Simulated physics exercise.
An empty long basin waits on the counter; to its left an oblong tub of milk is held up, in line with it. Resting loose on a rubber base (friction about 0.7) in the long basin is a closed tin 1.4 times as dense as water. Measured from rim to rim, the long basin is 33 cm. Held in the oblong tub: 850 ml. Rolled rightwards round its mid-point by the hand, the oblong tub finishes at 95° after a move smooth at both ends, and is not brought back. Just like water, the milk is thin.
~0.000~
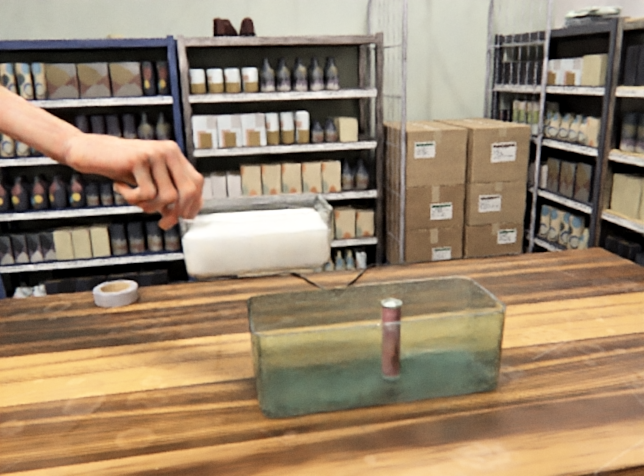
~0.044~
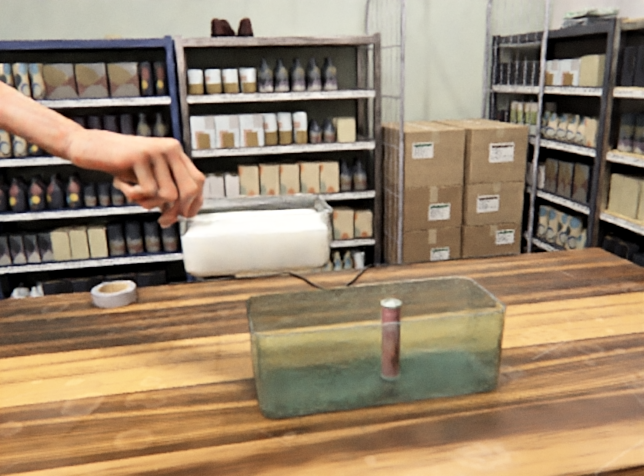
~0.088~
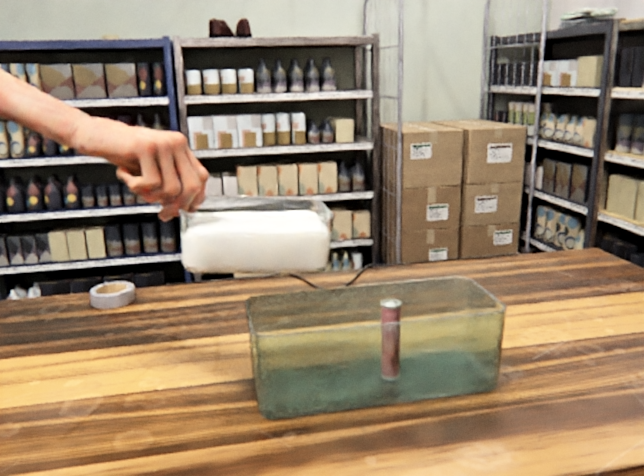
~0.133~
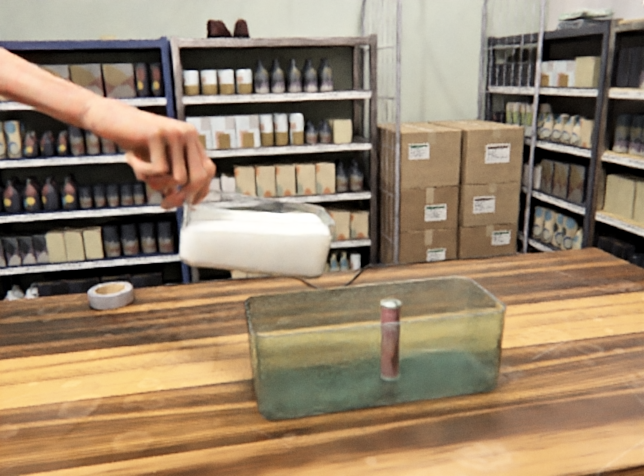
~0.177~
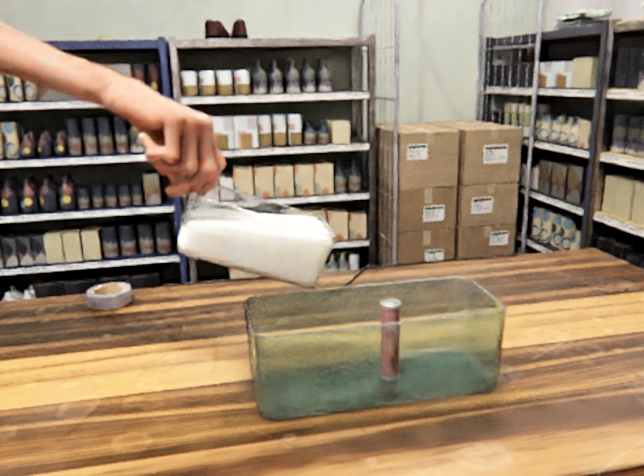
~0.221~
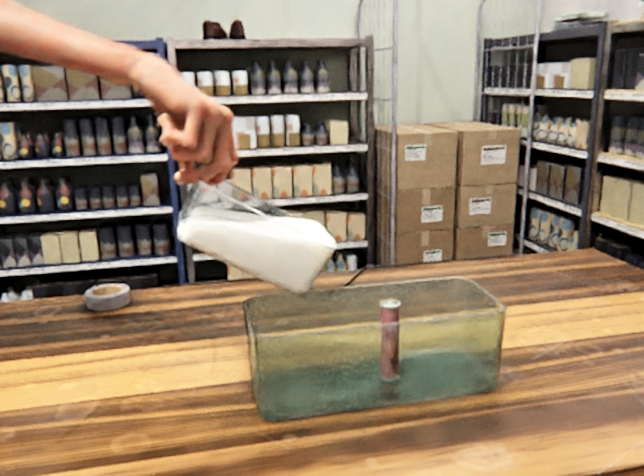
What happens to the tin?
Most probably it will lose its balance.
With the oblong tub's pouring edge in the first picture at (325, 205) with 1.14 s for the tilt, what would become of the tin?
Result: Tin upright.
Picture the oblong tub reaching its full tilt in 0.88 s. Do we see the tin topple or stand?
The tin stays on its base.
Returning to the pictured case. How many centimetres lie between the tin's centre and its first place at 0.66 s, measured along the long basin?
Its middle sits about 2 cm from the start.
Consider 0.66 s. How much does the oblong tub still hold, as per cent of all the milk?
3 %.
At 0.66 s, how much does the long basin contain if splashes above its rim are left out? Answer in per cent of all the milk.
The share is close to 86 percent.
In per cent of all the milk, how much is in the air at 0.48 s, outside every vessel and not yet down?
Near 34 in a hundred.
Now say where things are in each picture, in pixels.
It leans 0°; its right rim is at (325, 203); the milk meets the walls at (185, 226) and (321, 216); the long basin's rim runs from (250, 316) to (487, 293); the tin's top is at (391, 306), in the first frame.
It leans 1°; its right rim is at (325, 204); the milk meets the walls at (184, 225) and (322, 216), in the second frame.
It leans 5°; its right rim is at (326, 209); the milk meets the walls at (184, 223) and (322, 219), in the third frame.
It leans 12°; its right rim is at (327, 217); the milk meets the walls at (185, 220) and (323, 222), in the fourth frame.
It leans 21°; its right rim is at (328, 228); the milk meets the walls at (185, 218) and (325, 224), in the fifth frame.
It leans 31°; its right rim is at (327, 241); the milk meets the walls at (182, 215) and (319, 229); 3 per cent is over the edge, in the sixth frame.
Then, 0.48 s in, the tilt is 89° and 18 per cent is still to pour; the tin stands where it began.
Then, 0.66 s in, the tilt is 95° and 3 per cent is still to pour; the tin leans 8°.
Then, 0.86 s in, the tilt is 95° and 1 per cent is still to pour; the tin leans 10°.
Then, 1.07 s in, the tilt is 95° and 0 per cent is still to pour; the tin lies on its side.
Finally, the tin lies on its side.
